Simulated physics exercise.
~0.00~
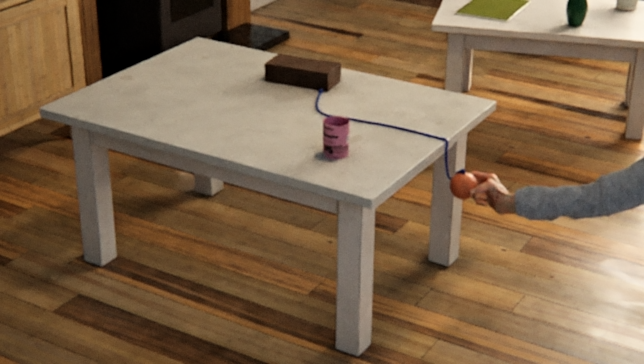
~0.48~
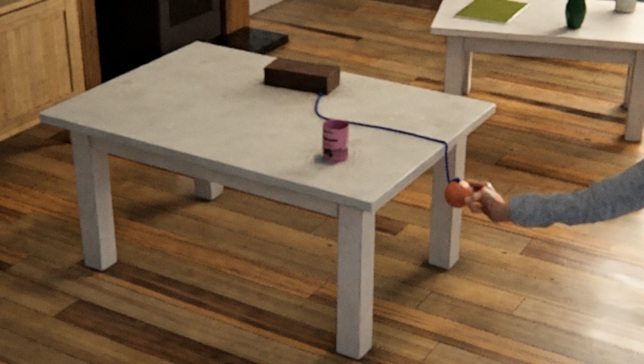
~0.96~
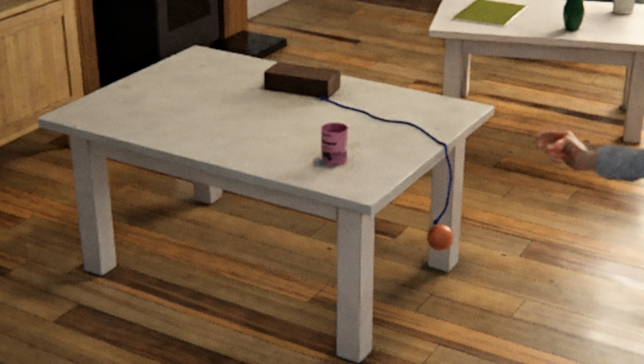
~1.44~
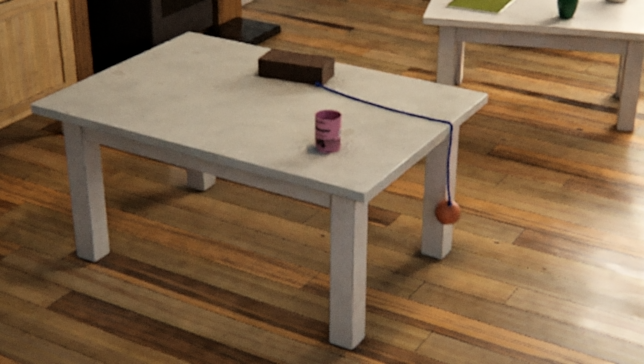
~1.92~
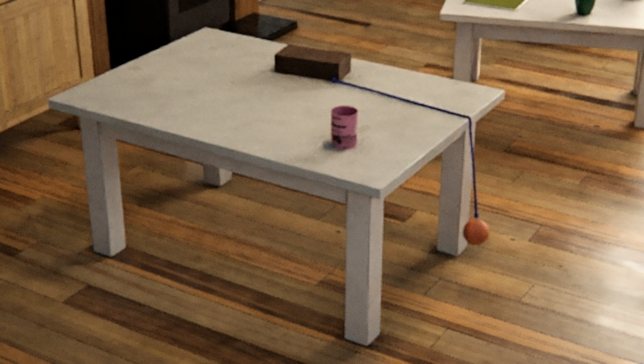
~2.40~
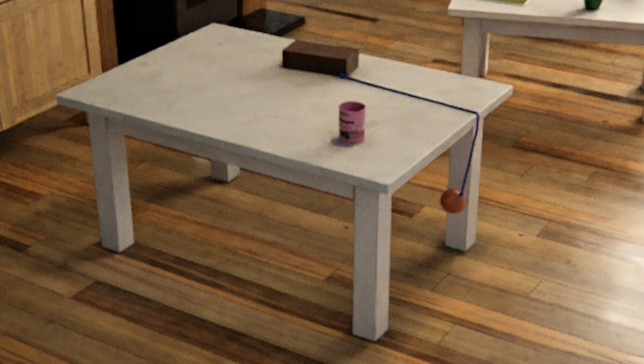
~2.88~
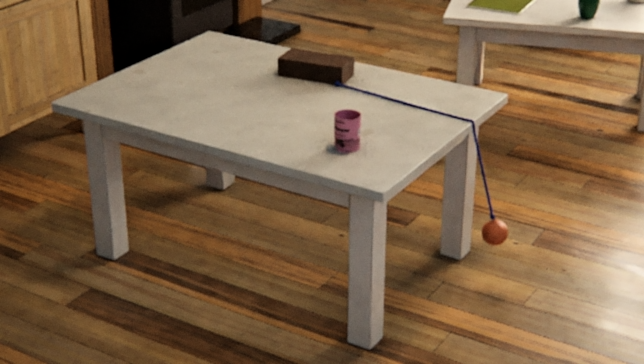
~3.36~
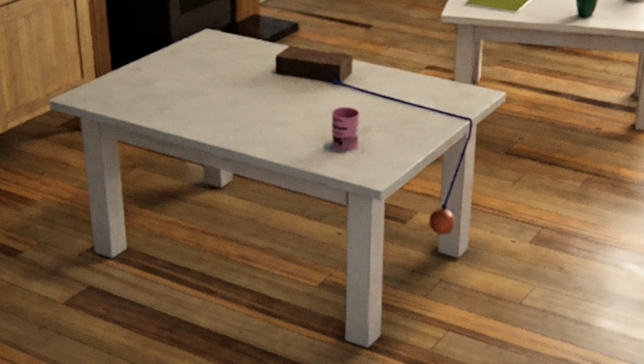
In a wood-floored room, a slightly swaying camera looks down at a pale table, with a second table behind it at the upper right. A dark brown brick sits near the back edge and a pink cup stands closer to the front, while a hand at the right holds an orange tied to a dark blue shoelace that bends past the cup. The hand lowers the orange a little, then lets go and draws back. The orange drops and the shoelace straightens from the brick over the table's edge. The orange swings from side to side, still hanging below the edge, while brick and cup stay put.
